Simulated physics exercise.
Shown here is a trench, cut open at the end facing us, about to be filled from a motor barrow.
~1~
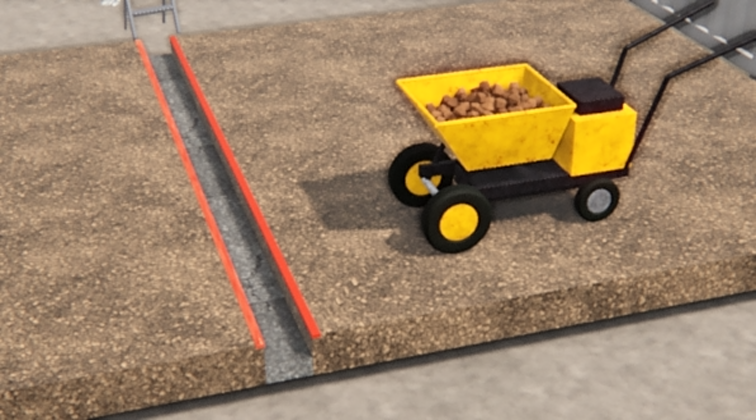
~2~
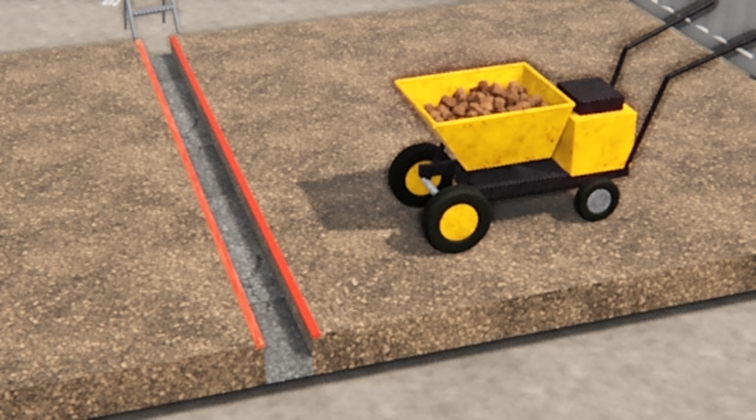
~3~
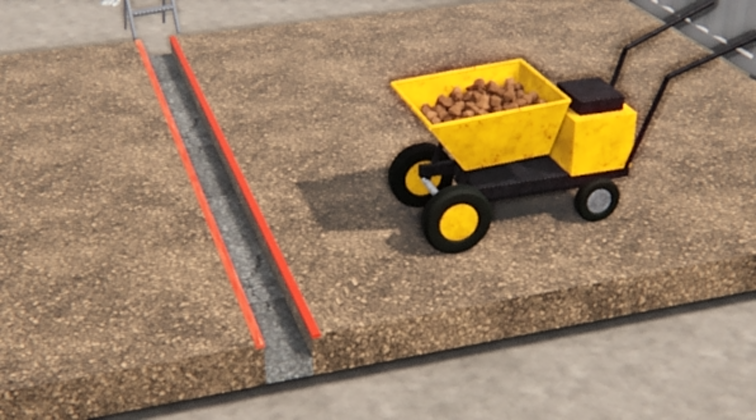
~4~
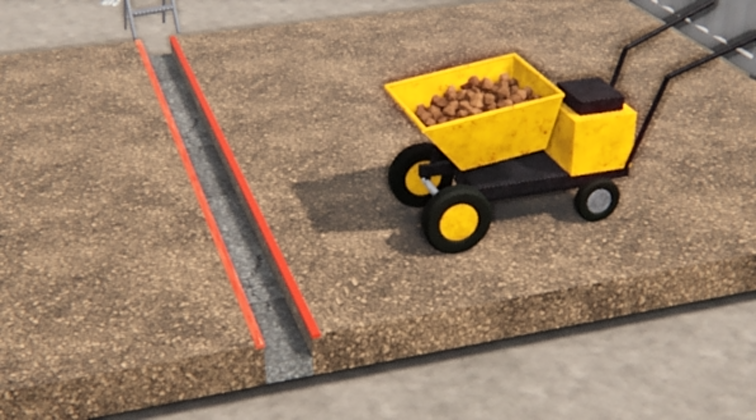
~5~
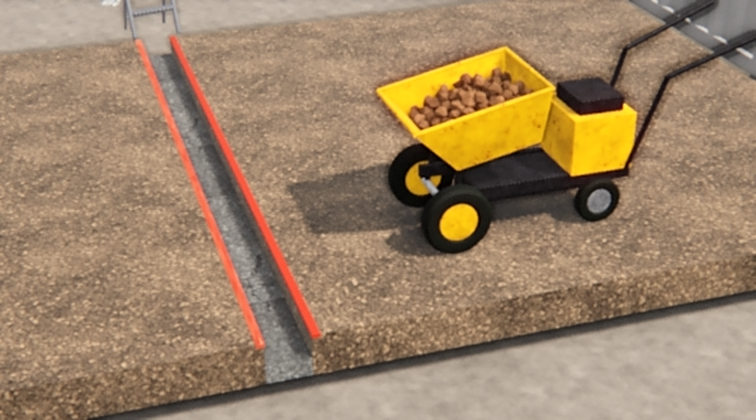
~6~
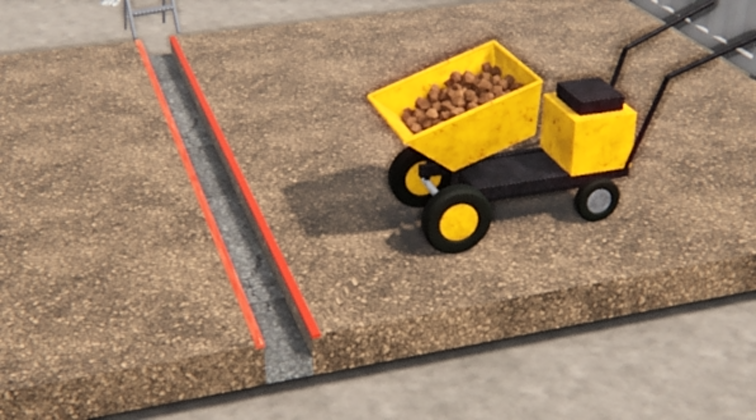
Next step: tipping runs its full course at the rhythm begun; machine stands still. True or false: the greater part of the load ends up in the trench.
False.
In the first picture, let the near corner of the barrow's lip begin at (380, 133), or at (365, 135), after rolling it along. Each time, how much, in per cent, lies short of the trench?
You'd get 10 in a hundred the first time and 0 in a hundred the second.
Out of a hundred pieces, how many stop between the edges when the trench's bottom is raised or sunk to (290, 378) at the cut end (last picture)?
Roughly 30 in a hundred.
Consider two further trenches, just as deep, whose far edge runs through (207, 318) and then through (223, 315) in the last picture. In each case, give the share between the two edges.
The first try lands around 30 %, the second around 30 %.
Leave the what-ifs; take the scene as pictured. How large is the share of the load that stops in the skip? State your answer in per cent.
Estimate: Some 15 %.
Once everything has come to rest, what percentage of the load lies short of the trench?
Close to 50 in a hundred.
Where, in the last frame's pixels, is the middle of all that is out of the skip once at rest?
Once nothing moves, the middle sits near (290, 247).
Shortly afterwards, skip tipped steeply; the whole lot in the skip.
Next, skip tipped right over; the bulk in the skip; near a quarter short of the trench; only a few in or heaped over the trench; only a few falling.
Some moments later, skip tipped right over; near a quarter in the skip; near half short of the trench; near a quarter in or heaped over the trench; only a few beyond it.
In the end, skip tipped right over; a little in the skip; near half short of the trench; near a third in or heaped over the trench; only a few beyond it.
